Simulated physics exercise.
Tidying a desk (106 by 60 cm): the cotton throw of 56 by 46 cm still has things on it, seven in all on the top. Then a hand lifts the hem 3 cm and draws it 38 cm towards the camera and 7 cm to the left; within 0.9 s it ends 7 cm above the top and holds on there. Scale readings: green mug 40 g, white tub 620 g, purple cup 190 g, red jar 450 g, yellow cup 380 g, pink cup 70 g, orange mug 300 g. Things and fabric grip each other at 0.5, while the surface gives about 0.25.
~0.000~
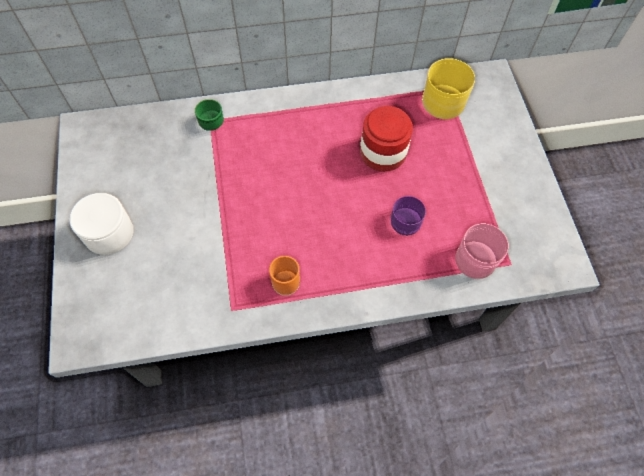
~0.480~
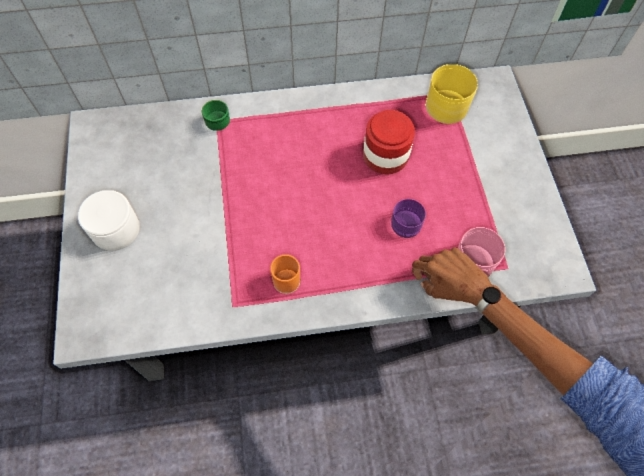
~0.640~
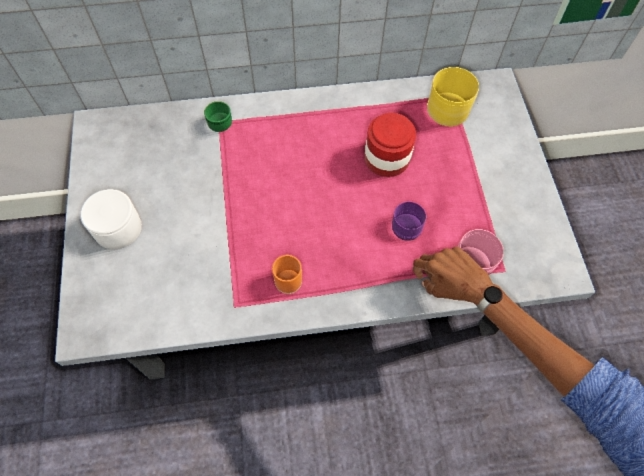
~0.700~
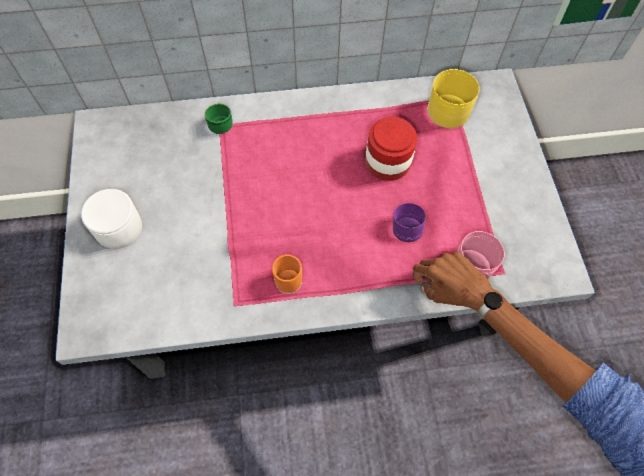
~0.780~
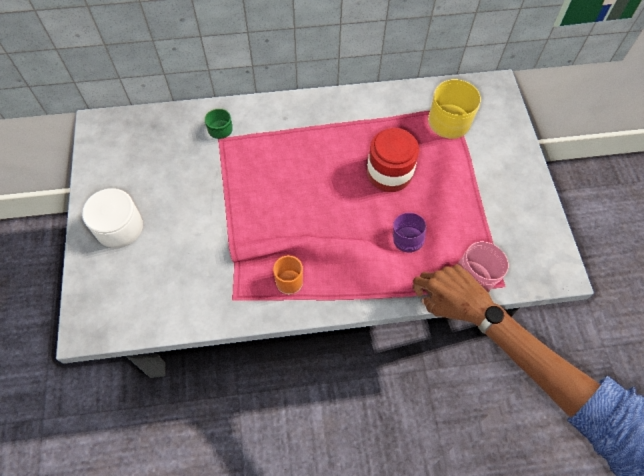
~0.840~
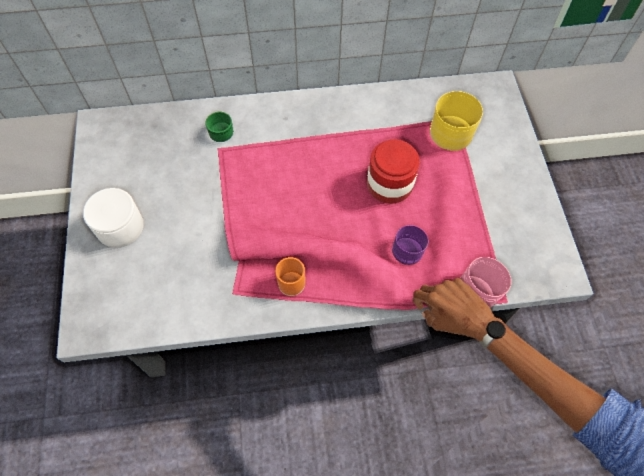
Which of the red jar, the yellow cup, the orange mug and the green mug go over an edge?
In turn: The red jar goes over an edge; the yellow cup goes over an edge; the orange mug goes over an edge; the green mug does not.
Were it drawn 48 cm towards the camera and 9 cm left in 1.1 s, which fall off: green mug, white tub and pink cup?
Result - green mug: Still on top, white tub: Still on top, pink cup: Gone.
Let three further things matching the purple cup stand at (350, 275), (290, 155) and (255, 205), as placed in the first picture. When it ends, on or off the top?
In turn: Falls off, falls off, drops off.
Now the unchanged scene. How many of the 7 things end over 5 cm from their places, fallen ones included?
5.
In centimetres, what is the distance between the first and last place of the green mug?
The green mug ends 4 cm from where it began.
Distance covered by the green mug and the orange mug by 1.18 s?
Roughly green mug 2 cm and orange mug 15 cm.
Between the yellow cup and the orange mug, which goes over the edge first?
First: Orange.
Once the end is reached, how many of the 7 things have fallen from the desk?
That makes 5.
At 1.0 s, 90 % of the cotton throw is still over the top; red jar 17 cm off its start, yellow cup 16 cm off its start, orange mug 6 cm off its start.
At 1.2 s, 65 % of the cotton throw is still over the top; red jar 28 cm off its start, yellow cup 28 cm off its start, orange mug 14 cm off its start.
At 1.4 s, 35 % of the cotton throw is still over the top; red jar 40 cm off its start at (412, 310), yellow cup 38 cm off its start at (474, 239), orange mug over the edge.
At 1.5 s, 5 % of the cotton throw is still over the top; red jar over the edge, yellow cup 45 cm off its start, orange mug over the edge.
At 3.1 s, 0 % of the cotton throw is still over the top; red jar over the edge, yellow cup over the edge, orange mug over the edge, green mug 3 cm off its start at (219, 122).
